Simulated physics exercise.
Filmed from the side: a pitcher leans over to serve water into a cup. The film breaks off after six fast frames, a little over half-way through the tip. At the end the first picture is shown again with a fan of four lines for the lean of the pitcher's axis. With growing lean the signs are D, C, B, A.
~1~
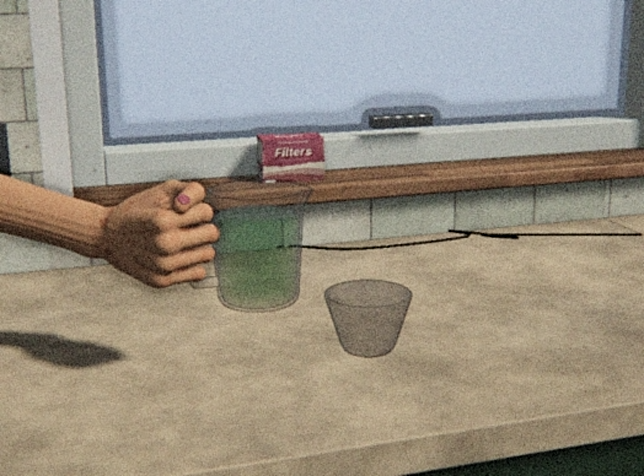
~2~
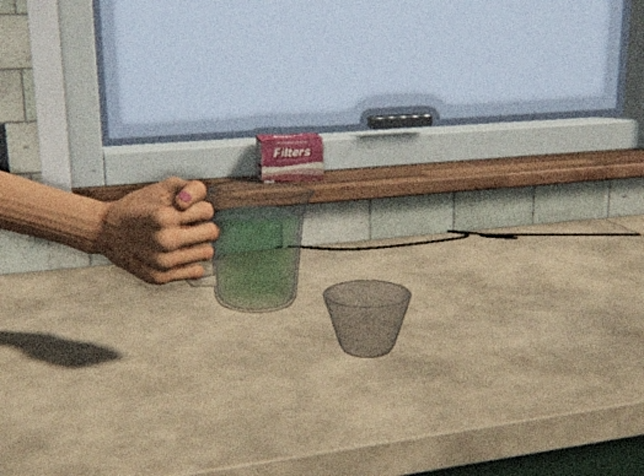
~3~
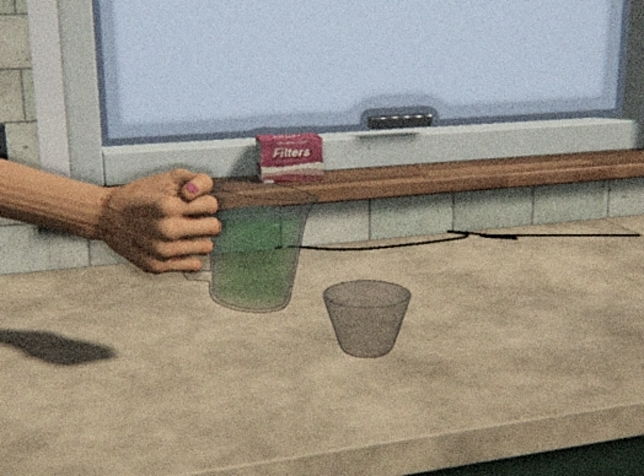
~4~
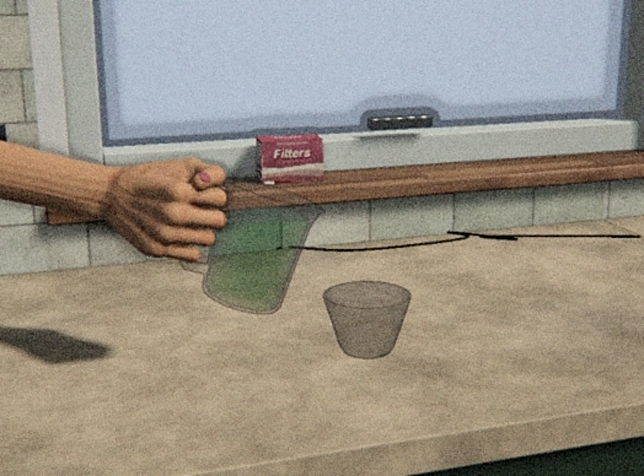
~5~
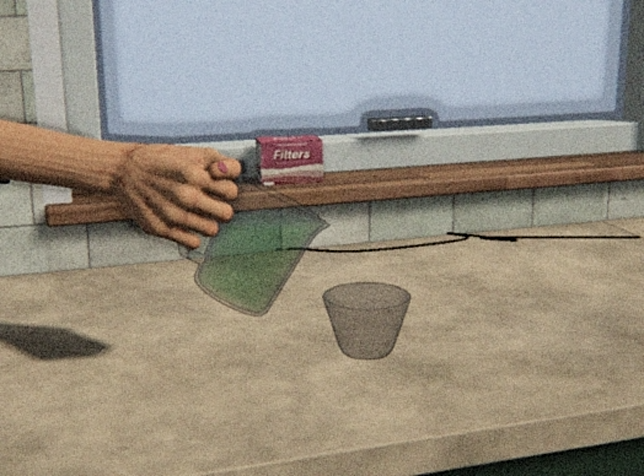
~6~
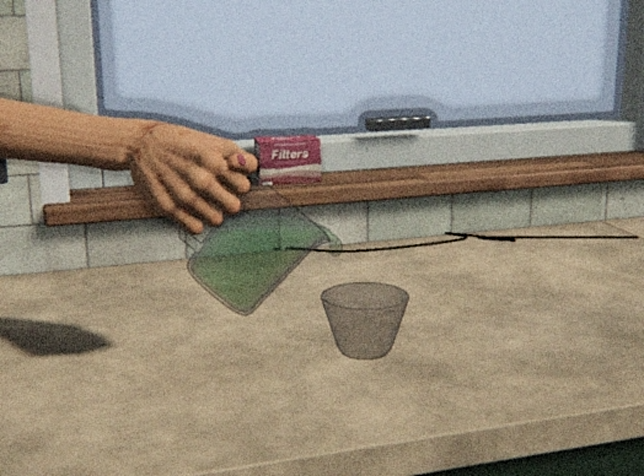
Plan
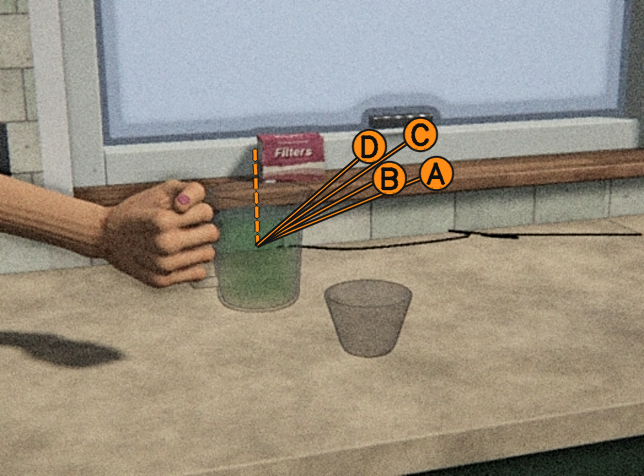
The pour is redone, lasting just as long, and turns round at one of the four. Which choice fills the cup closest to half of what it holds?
Tilt D.
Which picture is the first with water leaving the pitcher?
In picture 6.
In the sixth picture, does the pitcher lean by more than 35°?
Yes, it does.
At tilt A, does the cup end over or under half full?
Over.
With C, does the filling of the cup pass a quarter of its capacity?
Yes, it does.
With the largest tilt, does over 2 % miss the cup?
Yes.
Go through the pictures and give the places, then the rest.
Upright, lip at (311, 188); rim of the cup round (368, 293); nothing has left yet, in the first picture.
Tipped about 2°, lip at (312, 191); nothing has left yet, in the second picture.
Tipped about 9°, lip at (316, 197); nothing has left yet, in the third picture.
Tipped about 18°, lip at (323, 208); nothing has left yet, in the fourth picture.
Tipped about 30°, lip at (328, 223); nothing has left yet, in the fifth picture.
Tipped about 43°, lip at (328, 239); water is over the lip, down to (336, 253), in the sixth picture.
In orange, A at (420, 178); B at (372, 183); C at (405, 143); D at (357, 159).
With A, the cup ends with about 95 % of what it can hold; 15 % of the water is spilt.
With B, the cup ends with about 91 % of what it can hold; 4 % of the water is spilt.
With C, the cup ends with about 71 % of what it can hold.
With D, the cup ends with about 50 % of what it can hold.
